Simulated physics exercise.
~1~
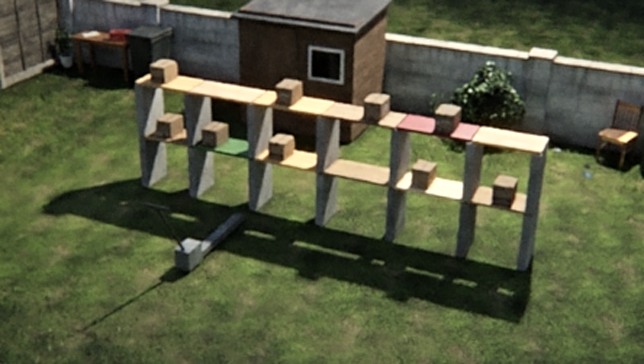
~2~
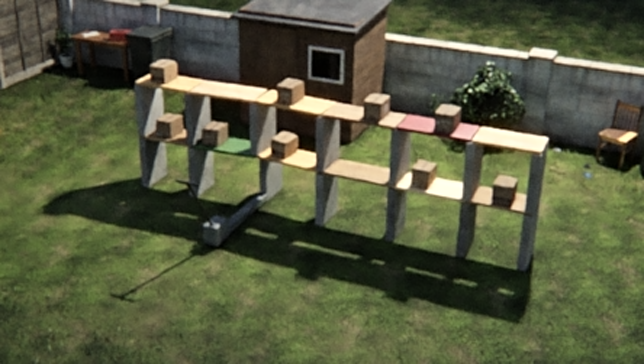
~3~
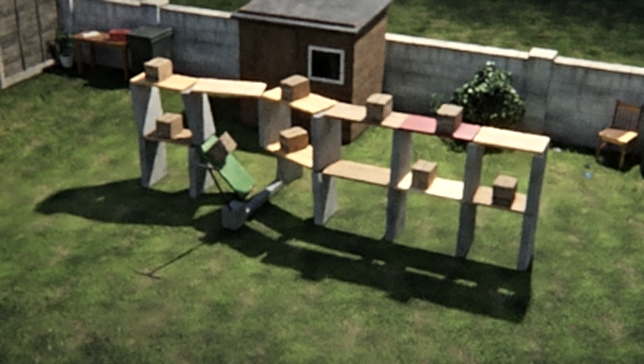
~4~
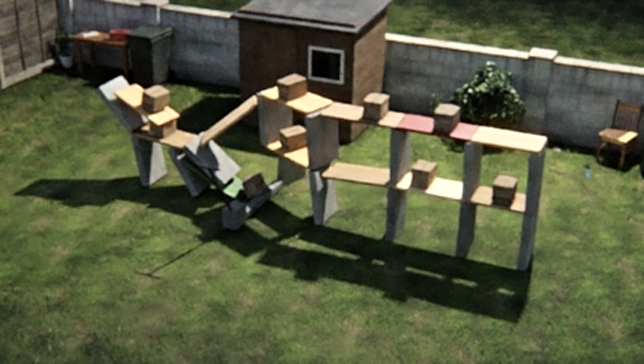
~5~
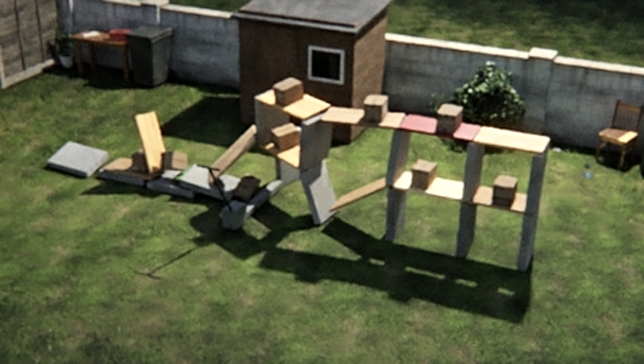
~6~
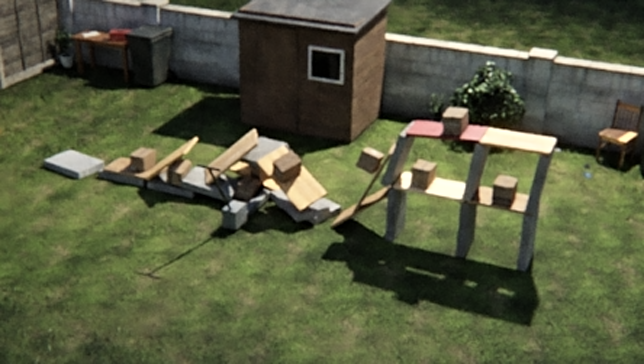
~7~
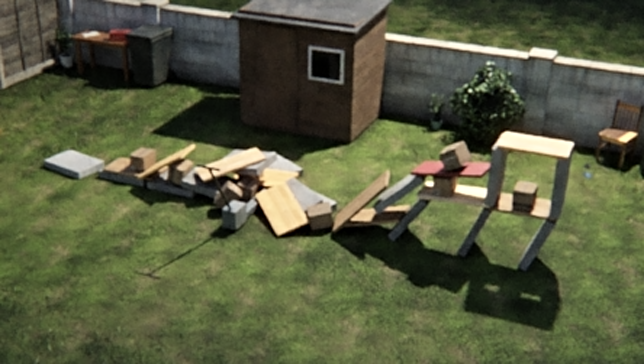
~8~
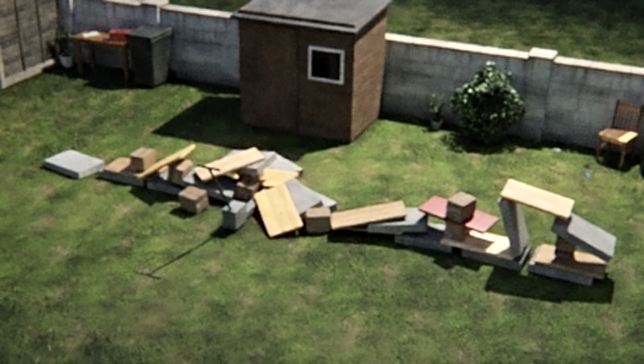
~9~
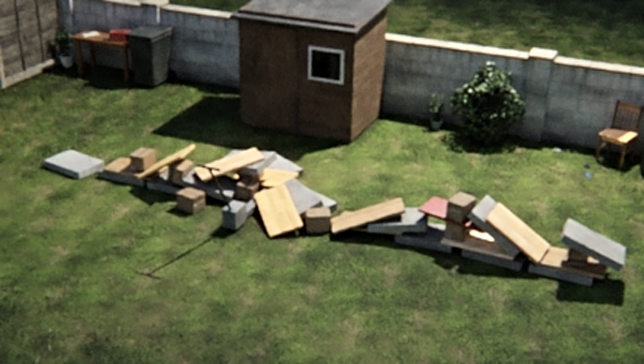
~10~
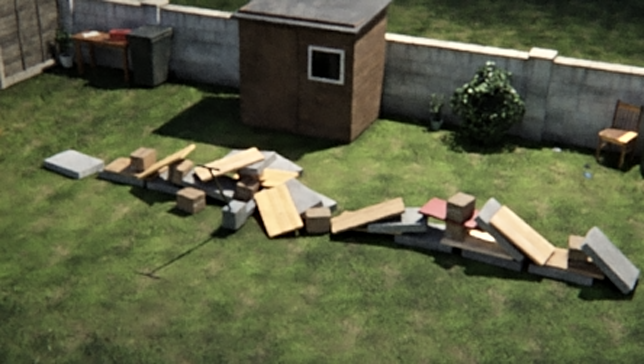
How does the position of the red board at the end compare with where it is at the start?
At the start the red board lies on the top tier, right of centre, but by the end it has dropped almost straight down and rests low among the fallen blocks and boards in the right-hand part of the rubble.
